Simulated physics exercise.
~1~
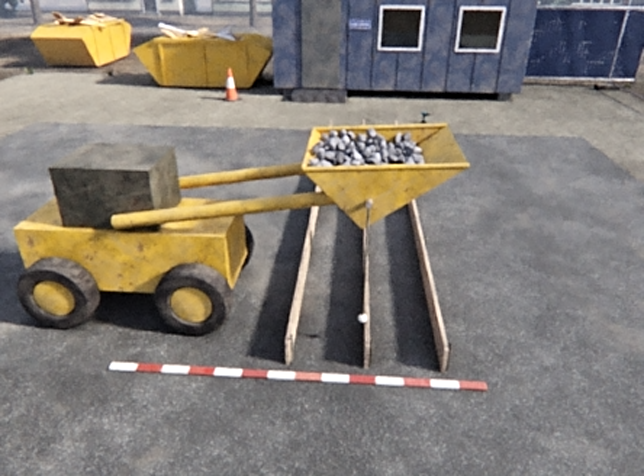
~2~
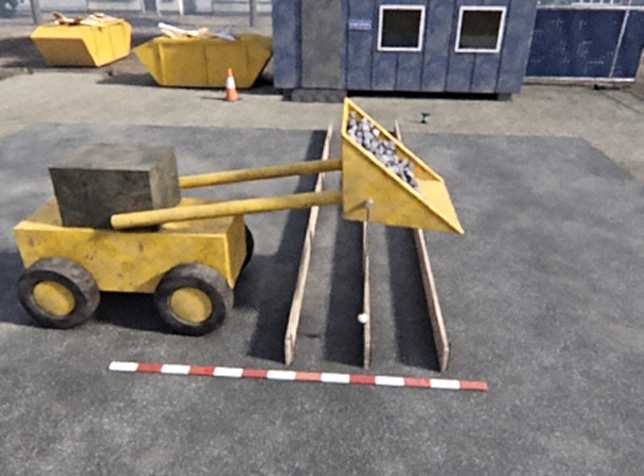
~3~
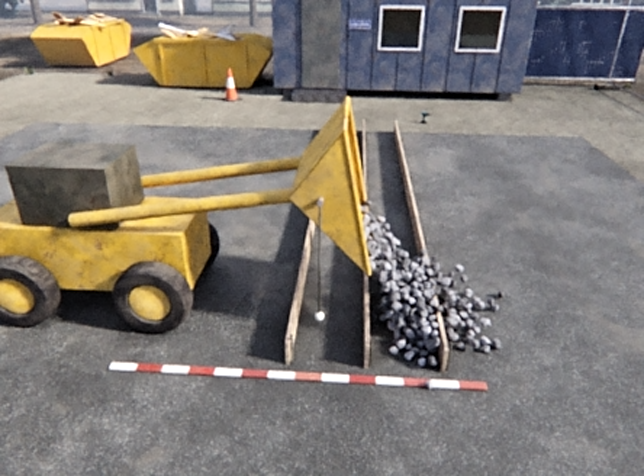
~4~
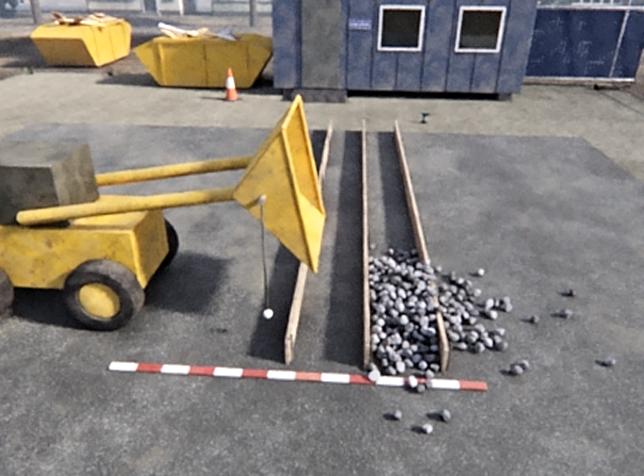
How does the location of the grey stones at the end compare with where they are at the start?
At the start the stones sit up in the loader's raised bucket, while at the end they lie lower and further right, mostly on the ground between the middle and right boards, with some beyond the right board.
